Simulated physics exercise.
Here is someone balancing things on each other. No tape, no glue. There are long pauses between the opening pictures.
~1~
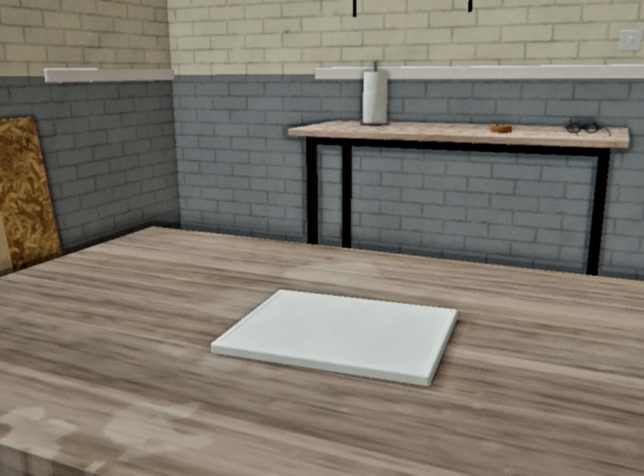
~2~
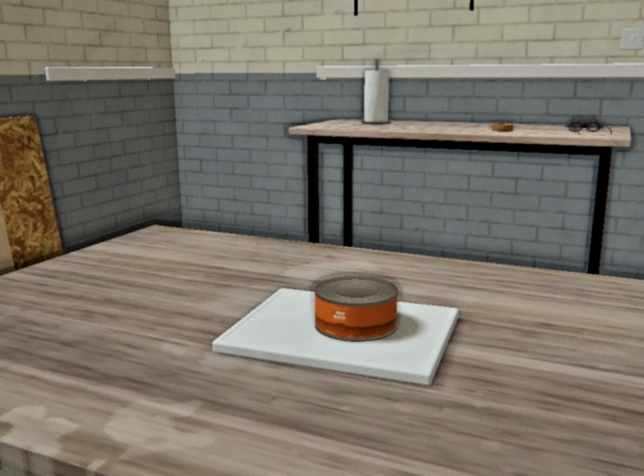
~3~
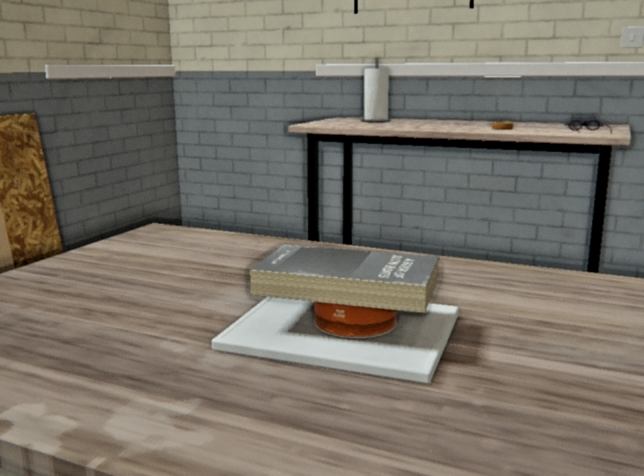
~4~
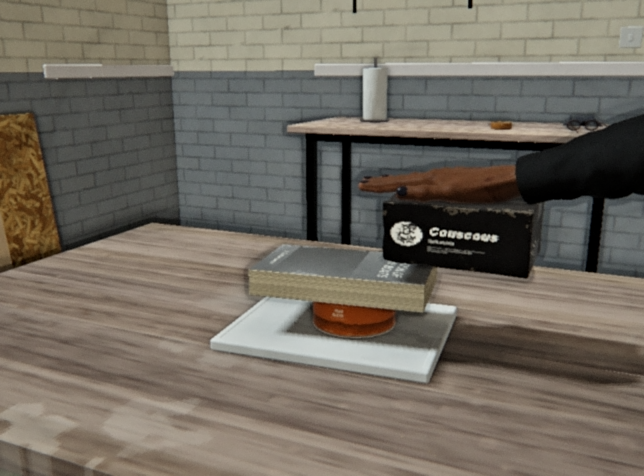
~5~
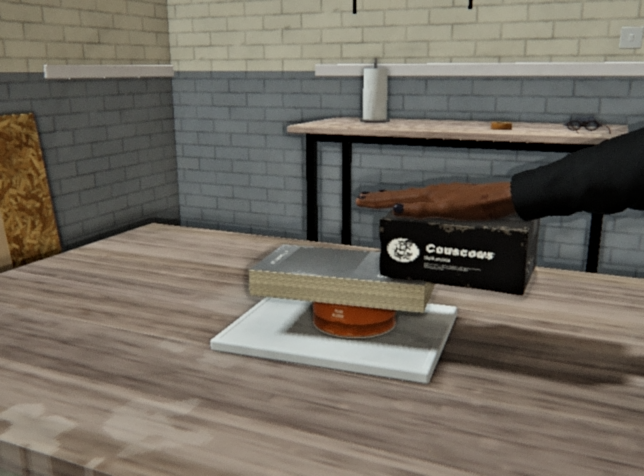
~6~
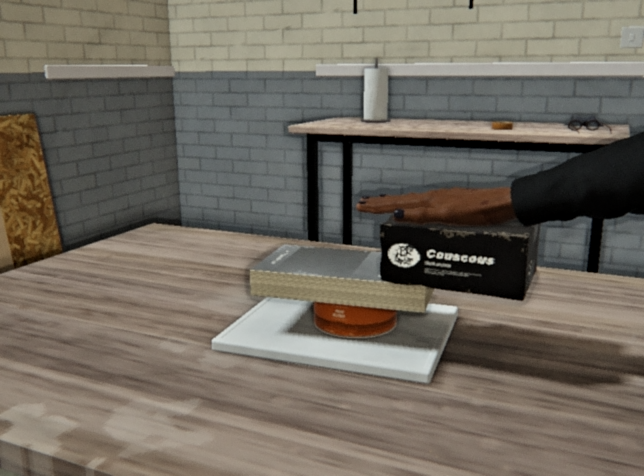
The video shows a white tray on a wooden table, then an orange can on it and a thick book on the can; a hand then lowers a black couscous box slightly onto the book's right side.
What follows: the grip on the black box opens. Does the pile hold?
It gives way.
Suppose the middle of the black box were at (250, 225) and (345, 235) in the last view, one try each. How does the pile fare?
First, it gives way; second, it stays up.
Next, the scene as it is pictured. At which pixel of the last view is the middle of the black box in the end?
Around (523, 304).
Then, 0.30 s on from there, black box now fallen.
Then, 0.50 s on from there, things are still on the move.
Then, 1.30 s on from there, as before.
In the end, fallen, black box; the other 4 unmoved. At the end, from the last picture's camera, black box near (523, 304). The pile loses its balance.
